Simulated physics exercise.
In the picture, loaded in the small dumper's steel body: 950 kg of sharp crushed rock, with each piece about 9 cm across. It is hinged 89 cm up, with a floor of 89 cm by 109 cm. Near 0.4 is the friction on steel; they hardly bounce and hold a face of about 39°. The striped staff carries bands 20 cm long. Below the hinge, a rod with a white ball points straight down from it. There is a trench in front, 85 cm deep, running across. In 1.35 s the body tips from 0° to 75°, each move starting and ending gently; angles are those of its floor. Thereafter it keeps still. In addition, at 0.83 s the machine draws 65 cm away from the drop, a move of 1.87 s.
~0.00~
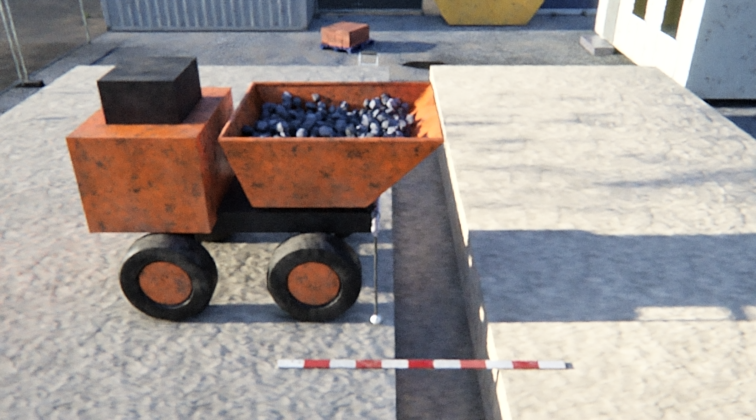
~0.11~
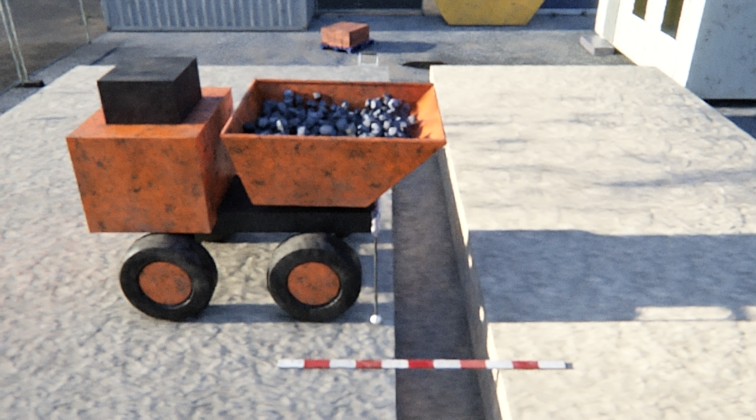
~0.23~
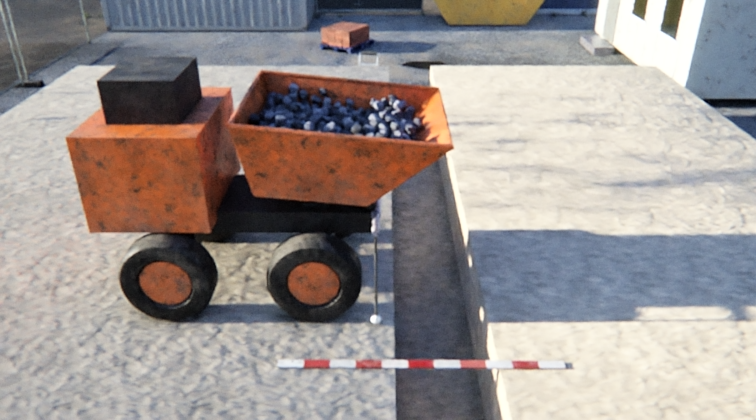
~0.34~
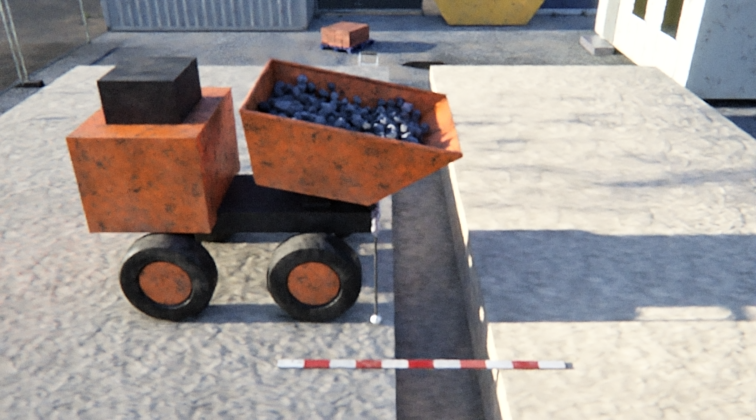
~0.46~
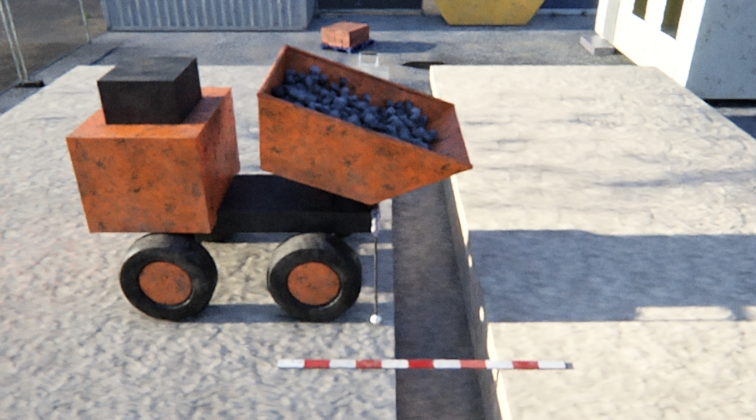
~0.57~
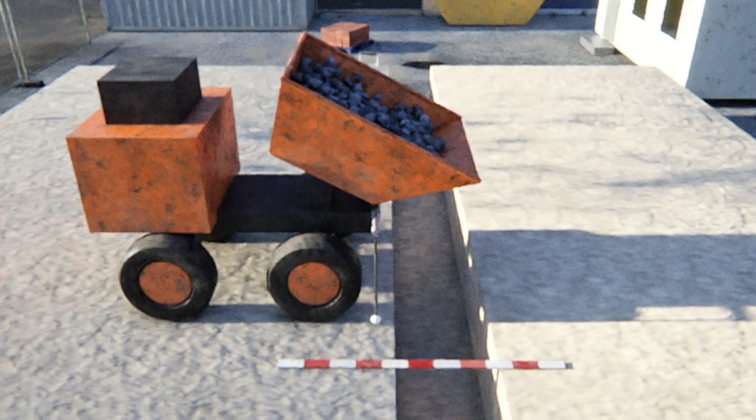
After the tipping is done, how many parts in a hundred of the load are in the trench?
About 50 out of 100.
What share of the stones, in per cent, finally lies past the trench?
Some 50 per cent of the load.
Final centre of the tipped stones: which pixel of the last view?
Middle at around (470, 318), I'd say.
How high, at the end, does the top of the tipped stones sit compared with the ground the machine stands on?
Close to 32 cm above that ground.
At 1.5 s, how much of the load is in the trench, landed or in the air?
Close to 10 per cent has got there by then.
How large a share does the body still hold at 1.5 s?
Around 70 percent of the load.
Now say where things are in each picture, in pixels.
In the first frame, the body is at 0°, its lip at (444, 141); the top of the load is at (326, 105).
In the second frame, the body is at 2°, its lip at (447, 142); the top of the load is at (317, 106); the stones move at 0.3 m/s on average.
In the third frame, lip at (453, 147), floor tilted 6°, highest stones at (295, 98); the stones move at 0.5 m/s on average.
In the fourth frame, the body is at 12°, its lip at (462, 156); the top of the load is at (296, 92); the stones move at 0.7 m/s on average.
In the fifth frame, lip at (472, 167), floor tilted 20°, highest stones at (306, 83); the stones move at 0.9 m/s on average.
In the sixth frame, the body is at 29°, its lip at (481, 182); the top of the load is at (316, 71); the stones move at 1.0 m/s on average.
After 1.0 s the floor is at 63°; 100 % in the body; the foremost stones are at (471, 200).
After 1.5 s the floor is at 75°; 71 % in the body, 8 % in the trench, 21 % past the trench; the foremost stones are at (531, 274).
After 3.2 s the floor is at 75°; 0 % in the body, 52 % in the trench, 48 % past the trench; the foremost stones are at (682, 262).
After 6.1 s the floor is at 75°; 0 % in the body, 52 % in the trench, 48 % past the trench; the foremost stones are at (682, 262).
